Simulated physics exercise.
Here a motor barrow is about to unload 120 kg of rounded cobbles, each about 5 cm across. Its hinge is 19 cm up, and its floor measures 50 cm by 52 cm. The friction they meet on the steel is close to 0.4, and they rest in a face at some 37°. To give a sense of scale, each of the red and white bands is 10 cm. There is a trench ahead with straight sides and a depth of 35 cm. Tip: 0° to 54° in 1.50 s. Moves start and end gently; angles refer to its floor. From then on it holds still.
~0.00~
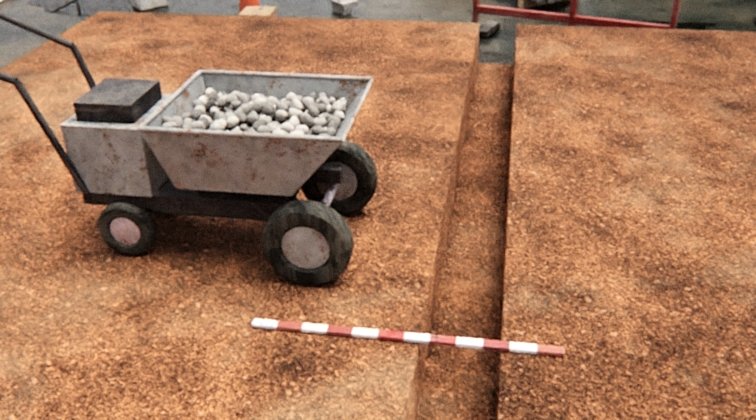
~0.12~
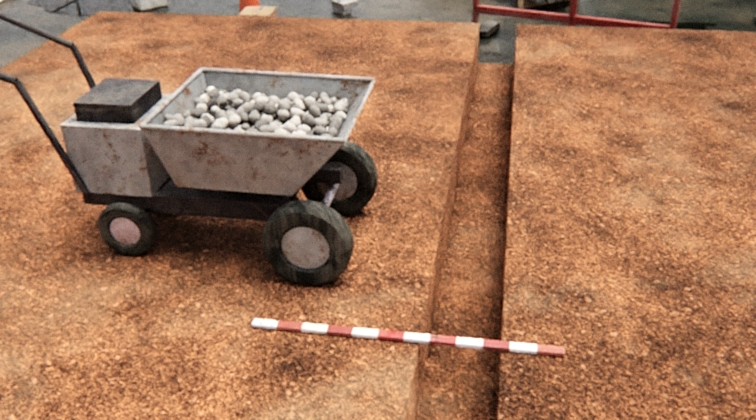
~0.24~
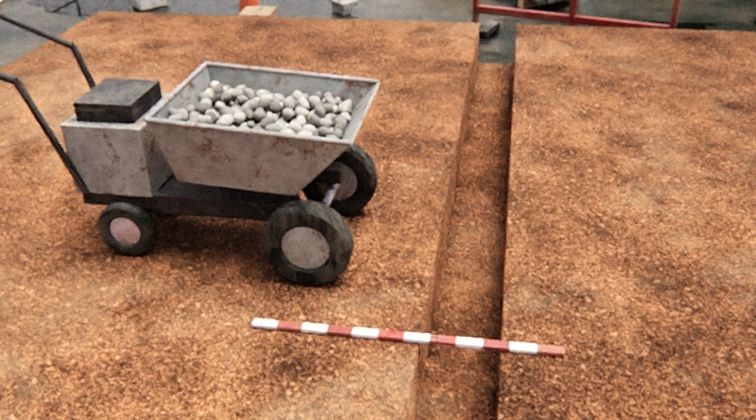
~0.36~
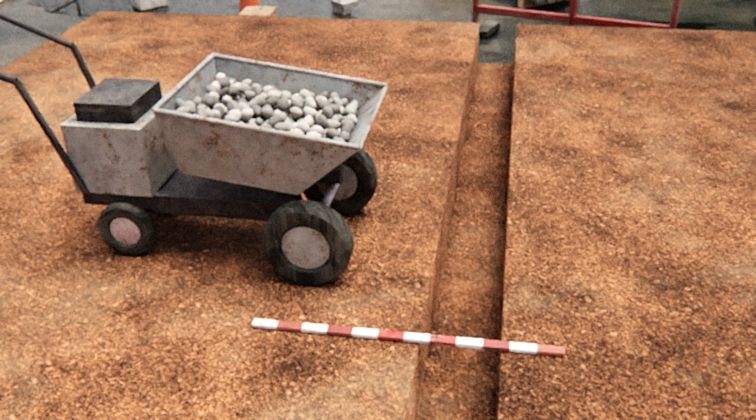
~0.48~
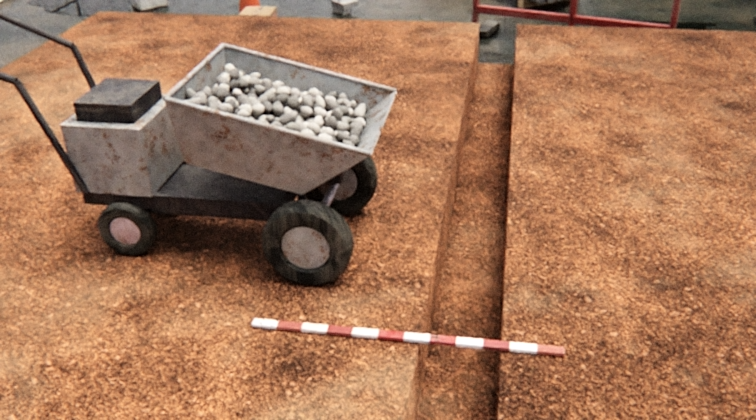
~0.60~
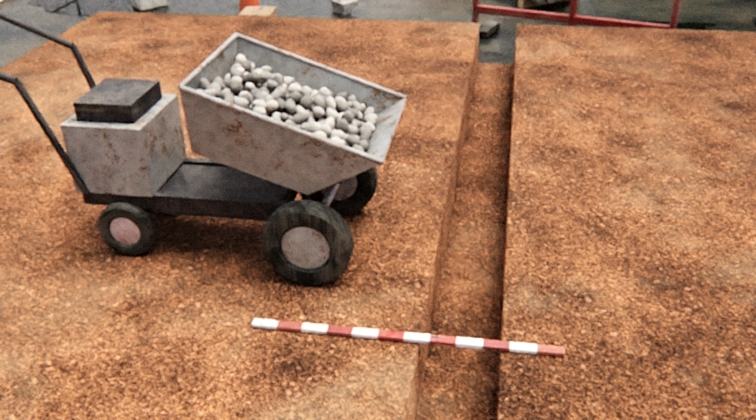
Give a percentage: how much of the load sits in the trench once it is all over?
48 %.
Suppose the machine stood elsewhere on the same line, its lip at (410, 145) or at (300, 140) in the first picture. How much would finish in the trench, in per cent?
I'd expect some 15 per cent, then some 35.
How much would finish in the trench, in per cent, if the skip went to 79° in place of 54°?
The trench would hold about 90% of it.
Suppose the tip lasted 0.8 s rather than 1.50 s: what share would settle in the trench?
Expected share: Around 45%.
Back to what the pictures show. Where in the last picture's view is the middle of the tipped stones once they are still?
I'd point somewhere around (470, 309).
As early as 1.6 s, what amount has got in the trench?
Roughly 5% by that time.
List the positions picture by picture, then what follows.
The first frame shows lip at (342, 140), floor tilted 0°, highest stones at (247, 106).
The second frame shows lip at (345, 141), floor tilted 1°, highest stones at (247, 104); the stones move at 0.1 m/s on average.
The third frame shows lip at (351, 144), floor tilted 4°, highest stones at (231, 98); the stones move at 0.2 m/s on average.
In the fourth frame, the skip is at 8°, its lip at (360, 148); the top of the load is at (224, 90); the stones move at 0.3 m/s on average.
The fifth frame shows lip at (371, 154), floor tilted 13°, highest stones at (234, 82); the stones move at 0.4 m/s on average.
In the sixth frame, the skip is at 19°, its lip at (382, 162); the top of the load is at (240, 73); the stones move at 0.4 m/s on average.
After 1.1 s the floor is at 45°; 100 % in the skip; the foremost stones are at (399, 175).
After 1.6 s the floor is at 54°; 93 % in the skip, 7 % in the trench; the foremost stones are at (482, 263).
After 2.0 s the floor is at 54°; 75 % in the skip, 23 % in the trench, 2 % past the trench; the foremost stones are at (540, 260).
After 3.9 s the floor is at 54°; 50 % in the skip, 48 % in the trench, 2 % past the trench; the foremost stones are at (586, 264).
